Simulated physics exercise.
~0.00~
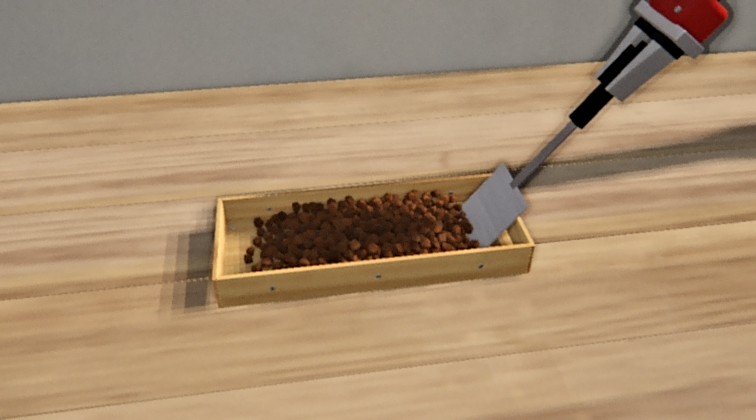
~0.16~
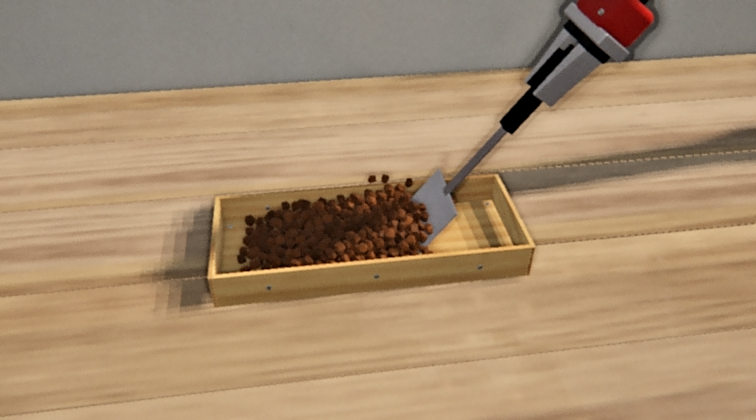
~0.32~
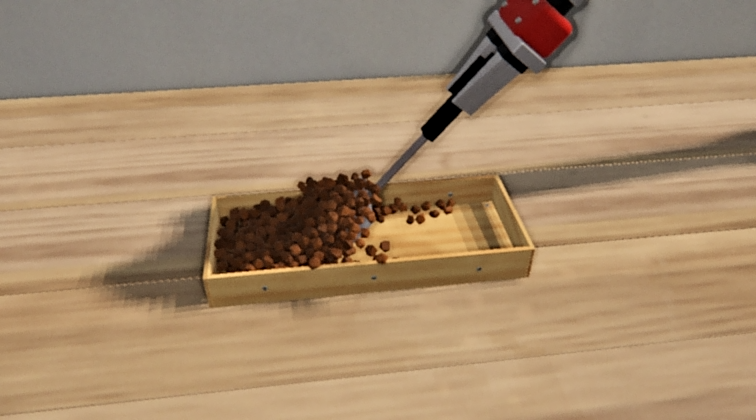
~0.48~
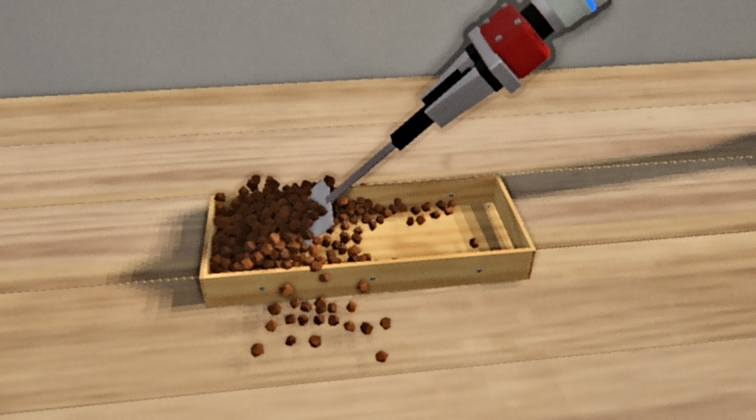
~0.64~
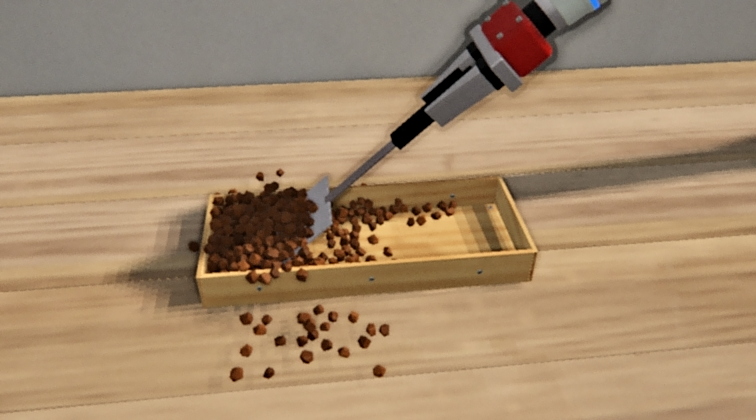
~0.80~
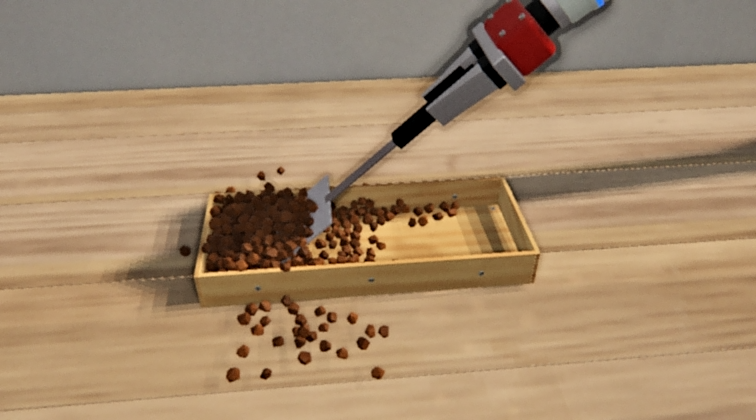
A paddle pushes brown pellets left along a wooden tray, spilling some onto the table.
